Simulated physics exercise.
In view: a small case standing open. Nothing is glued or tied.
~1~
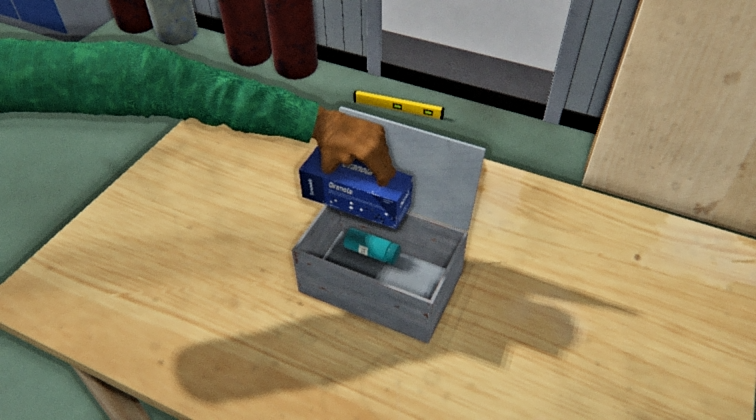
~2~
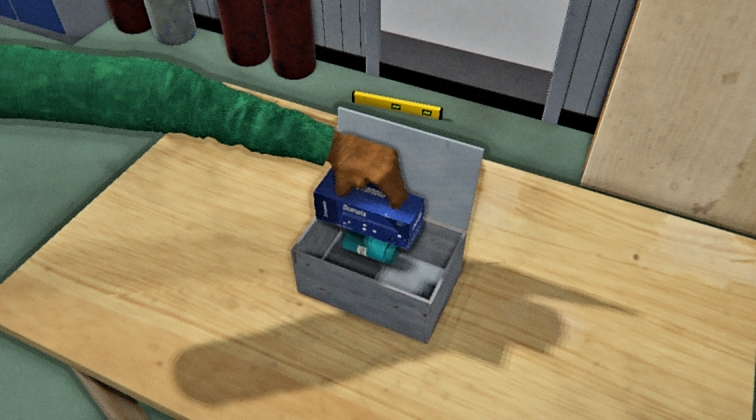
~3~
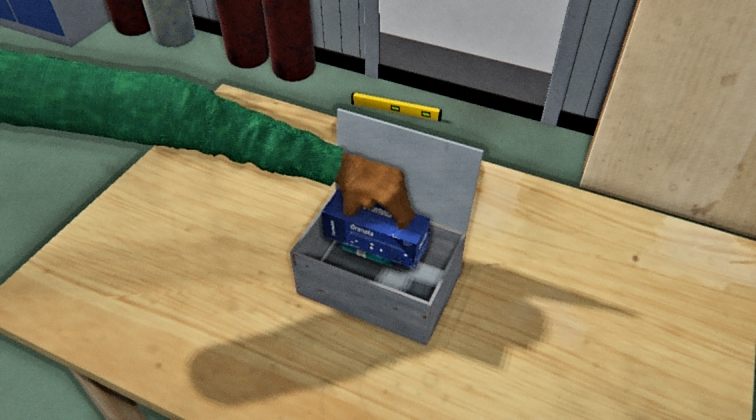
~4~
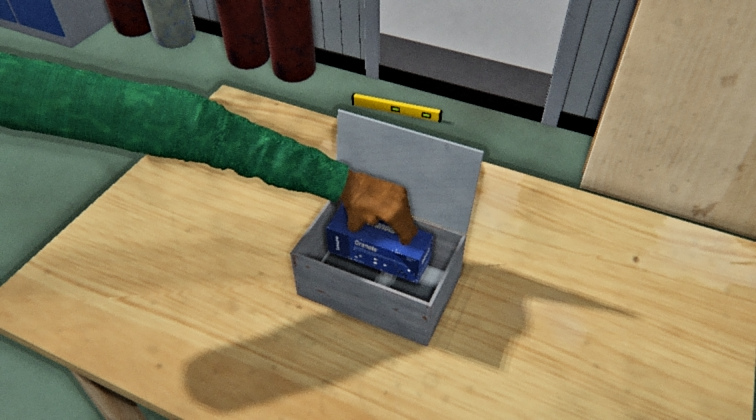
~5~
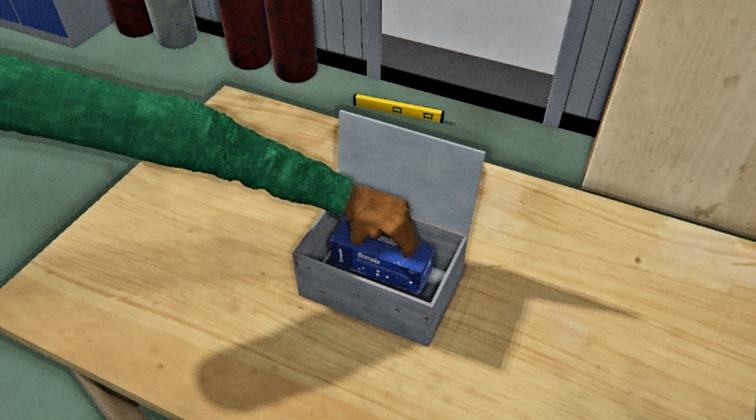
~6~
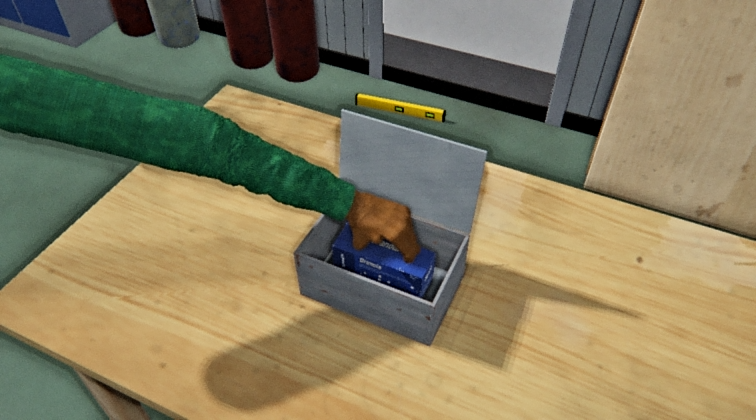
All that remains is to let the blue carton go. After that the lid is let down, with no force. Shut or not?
Here the lid sits on the rim.
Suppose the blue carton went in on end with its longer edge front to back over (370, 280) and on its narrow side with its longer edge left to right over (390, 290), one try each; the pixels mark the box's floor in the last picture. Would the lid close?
In the first case it stays ajar; in the second case it sits on the rim.
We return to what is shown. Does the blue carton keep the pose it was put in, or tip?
The blue carton stays as placed.
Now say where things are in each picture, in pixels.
In the first picture, coming down; blue carton (356, 187); turquoise shaker (372, 246).
In the second picture, coming down; blue carton (369, 209); turquoise shaker (371, 247).
In the third picture, coming down; blue carton (376, 228).
In the fourth picture, coming down; blue carton (379, 243).
In the fifth picture, coming down; blue carton (382, 255).
In the sixth picture, put in, still held; blue carton (384, 260).
Then, 0.90 s after the last picture, lid starting down; blue carton slid a little near (384, 275).
Then, 1.50 s after the last picture, lid 65° above the rim; blue carton slid a little near (384, 275).
Then, 1.80 s after the last picture, lid 35° above the rim; blue carton slid a little near (384, 275).
Then, 2.00 s after the last picture, lid 9° above the rim; blue carton slid a little near (384, 275).
At rest, lid shut; moved from the start, blue carton; turquoise shaker in place. Seen from the same camera at the end, blue carton near (384, 275).
